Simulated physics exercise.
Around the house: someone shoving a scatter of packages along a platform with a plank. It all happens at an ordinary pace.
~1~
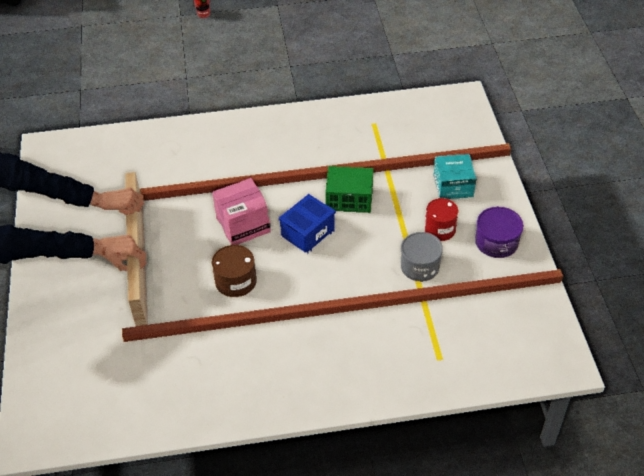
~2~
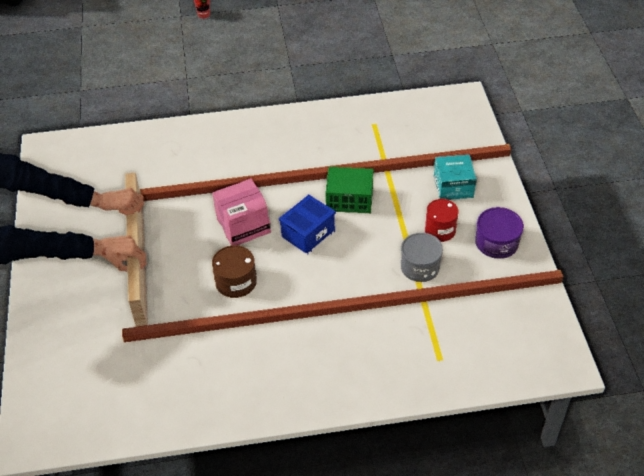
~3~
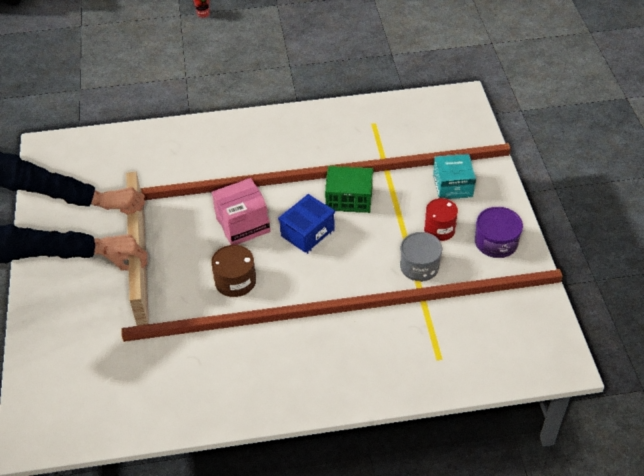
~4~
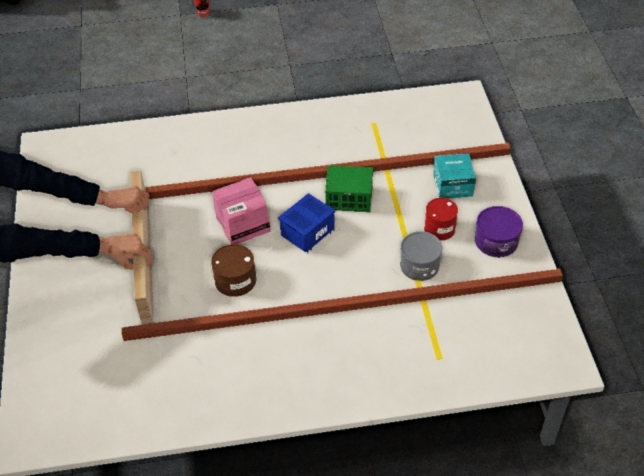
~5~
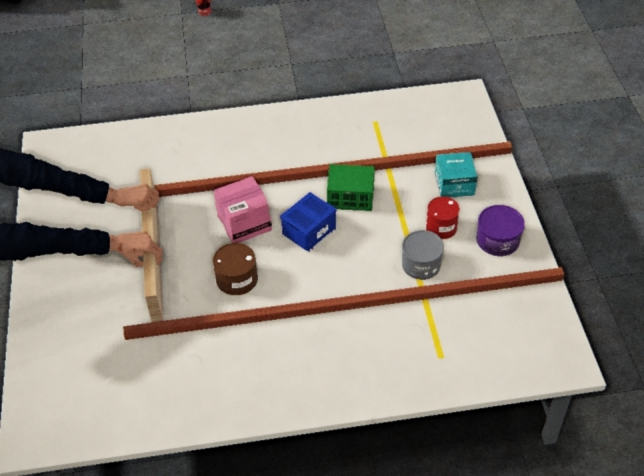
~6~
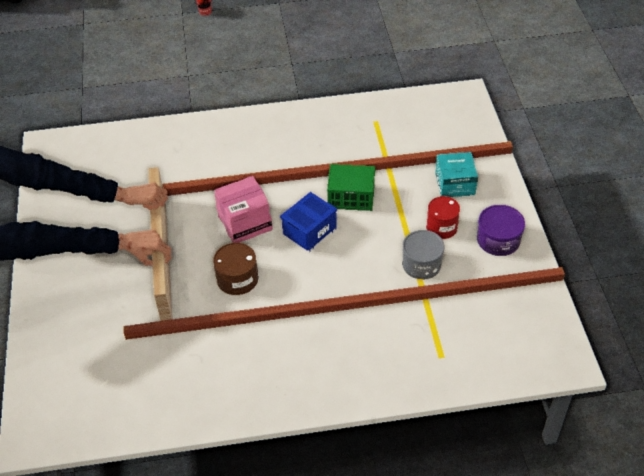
At first, two hands hold a wooden plank still at the left end of a white table, between two reddish rails, with colourful boxes and round containers spread out to its right. Then the hands slide the plank a short way right, while the boxes and containers stay in place, untouched.
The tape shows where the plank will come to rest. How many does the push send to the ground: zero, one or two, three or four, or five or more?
As it turns out, the number that fall off is zero.
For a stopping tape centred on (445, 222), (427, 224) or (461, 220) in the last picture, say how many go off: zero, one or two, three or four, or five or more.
The falls would be one to two; no fall at all; just one or two.
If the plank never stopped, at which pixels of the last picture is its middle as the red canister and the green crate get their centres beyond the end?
For the red canister at (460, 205), for the green crate at (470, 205).
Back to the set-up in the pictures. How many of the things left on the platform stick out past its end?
The number is 0.
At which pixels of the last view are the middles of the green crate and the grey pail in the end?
First (454, 167), then (475, 255).
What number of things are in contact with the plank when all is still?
That makes 2.
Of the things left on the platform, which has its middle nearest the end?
It is the turquoise box.
Soon after, none off yet; purple pail at rest near (500, 231); turquoise box at rest near (456, 175); red canister at rest near (443, 218).
In the end, the number that fall off is zero.
